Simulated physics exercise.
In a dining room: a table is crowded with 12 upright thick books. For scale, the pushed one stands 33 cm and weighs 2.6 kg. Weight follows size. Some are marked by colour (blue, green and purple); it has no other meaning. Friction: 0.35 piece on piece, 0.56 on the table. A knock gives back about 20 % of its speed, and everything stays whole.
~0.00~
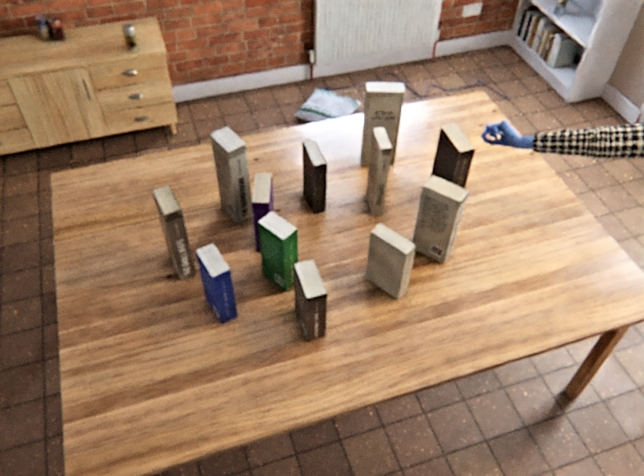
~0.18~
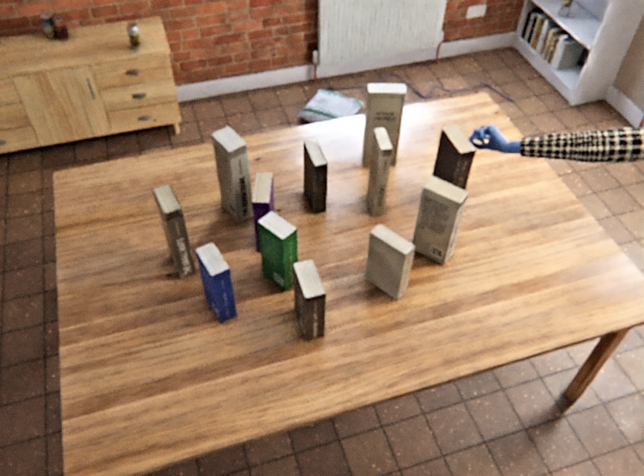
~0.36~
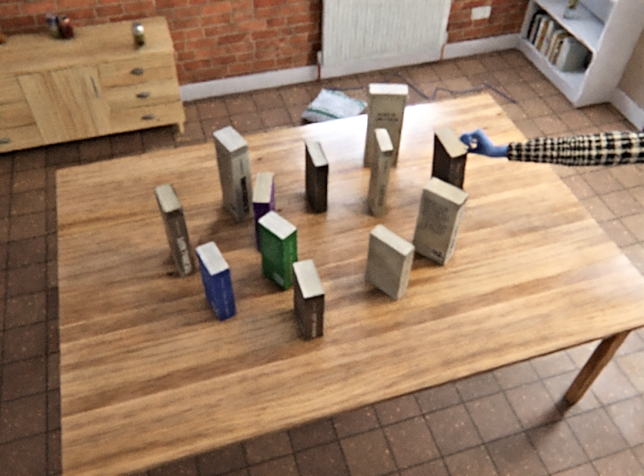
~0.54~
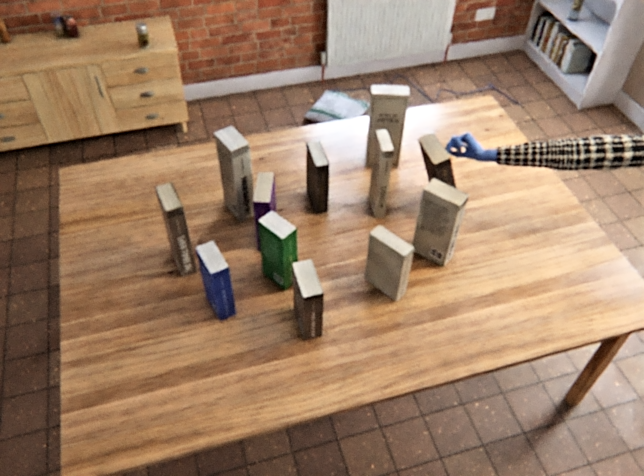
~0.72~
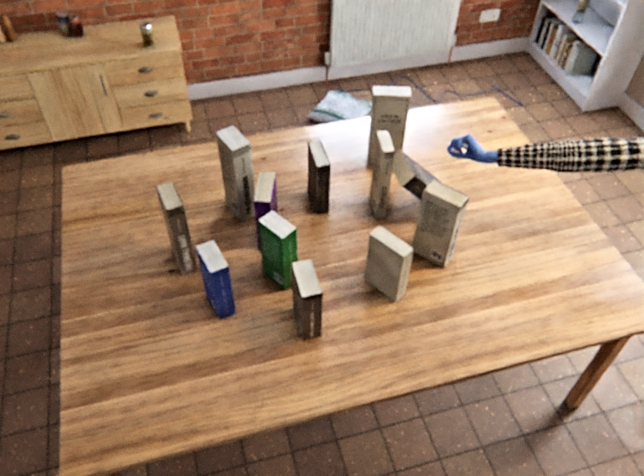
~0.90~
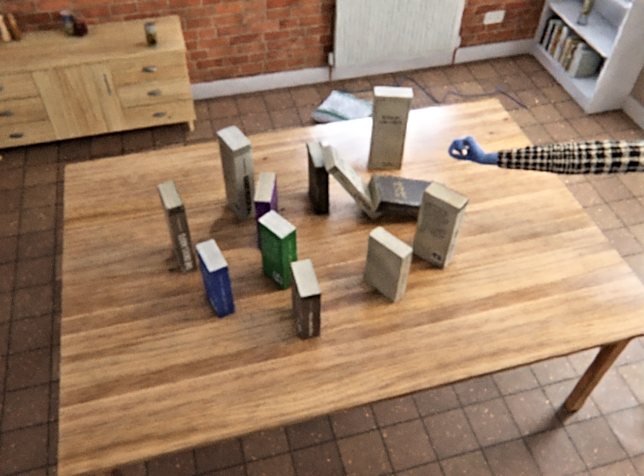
A blue-fingered hand in a checked sleeve pushed the dark book at the right of a wooden table, and it toppled leftward into a thin pale book, which tilted against another dark one.
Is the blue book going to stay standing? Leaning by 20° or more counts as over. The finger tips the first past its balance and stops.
It remains upright.
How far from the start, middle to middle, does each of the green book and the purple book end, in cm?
About: Green 0, purple 0.
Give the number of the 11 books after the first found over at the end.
3 of them.
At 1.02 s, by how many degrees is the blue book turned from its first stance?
Roughly 0°.
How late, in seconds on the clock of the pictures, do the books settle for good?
Around 2.0 s.
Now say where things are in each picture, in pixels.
In the first frame (we follow the side turned to the camera; the camera moves round a little), finger (487, 135) 8 cm from the first book; blue book (226, 298); green book (273, 258); purple book (262, 187); no other piece has moved.
In the second frame, finger (474, 140) 22 mm from the first book; blue book (225, 297).
In the third frame, finger (462, 144) pushing; blue book (225, 296); no other piece has moved.
In the fourth frame, finger (451, 147) stopped; blue book (224, 295); no other piece has moved.
In the fifth frame, finger (452, 148) stopped; blue book (224, 295); no other piece has moved.
In the sixth frame, finger (453, 150) stopped; blue book (223, 294); green book (272, 256); purple book (265, 186); steepest lean 34°, the book at (355, 194); 1 of the 11 other books over.
Around 1.02 s, 2 of the 11 other books over; blue book unmoved.
Around 1.84 s, 3 of the 11 other books over; blue book unmoved.
Finally (2.3 s), 3 of the 11 other books over; blue book unmoved; green book unmoved; purple book unmoved. Eight left standing. Seen by the last camera, middles, blue book near (216, 280), green book near (279, 251).
